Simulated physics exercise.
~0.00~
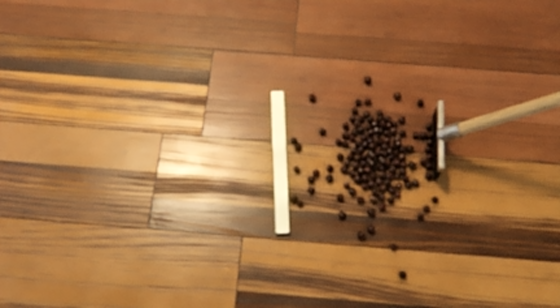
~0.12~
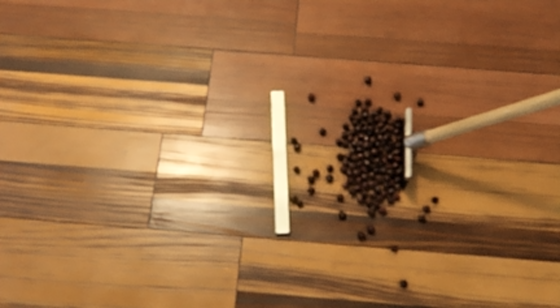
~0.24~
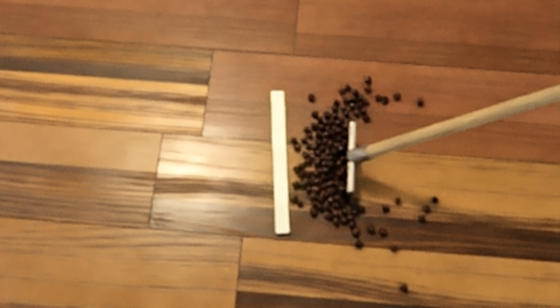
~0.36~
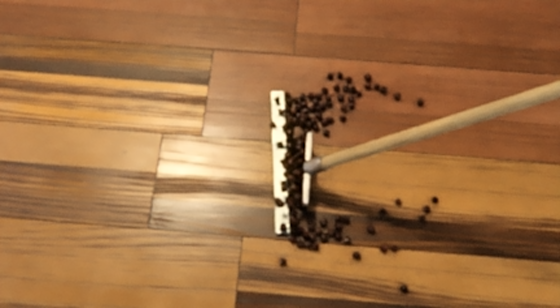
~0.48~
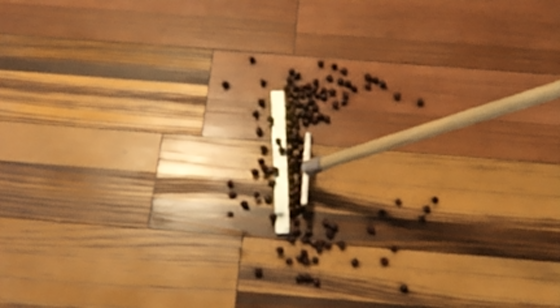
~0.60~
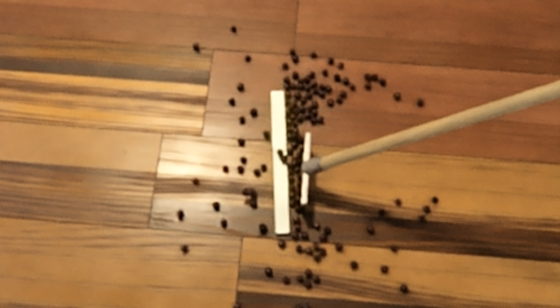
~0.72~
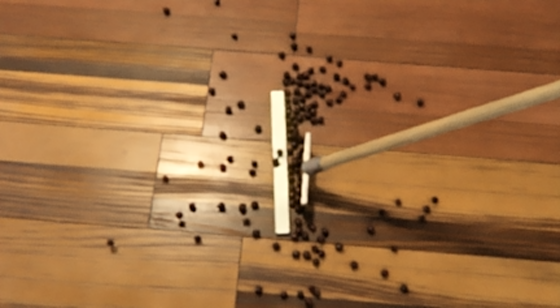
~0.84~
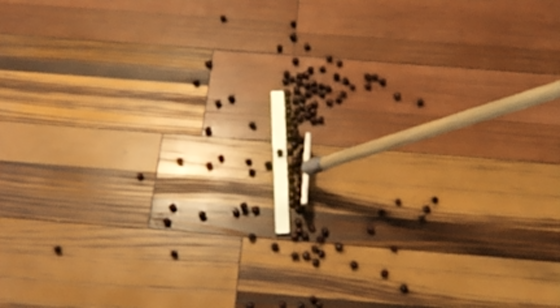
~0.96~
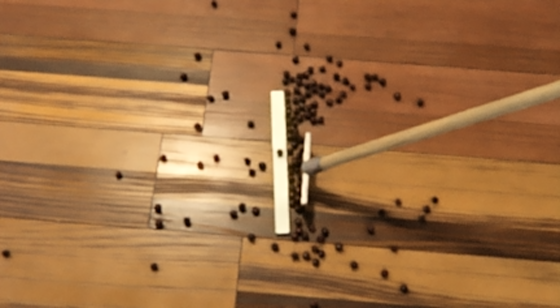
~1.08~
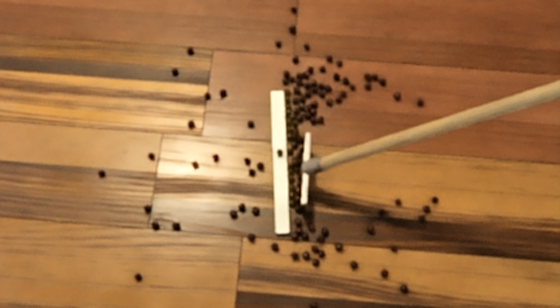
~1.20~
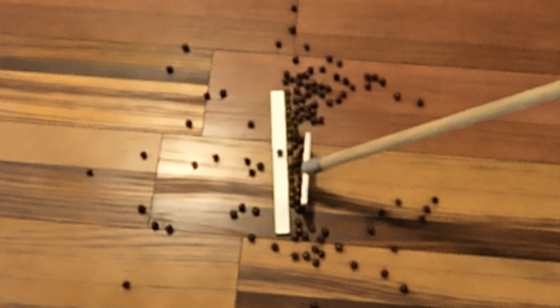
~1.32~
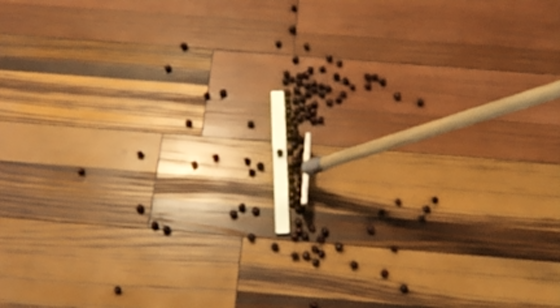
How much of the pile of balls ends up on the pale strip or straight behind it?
A modest share of the balls ends up there, scattered thinly to the left of the strip. Most of them come to rest elsewhere, many still bunched between the blade and the strip.
A squeegee pushed a heap of dark chocolate balls leftwards across a wooden floor to a pale fixed strip and stopped just short of it, while some balls rolled past and scattered to the left and many stayed bunched by the blade.
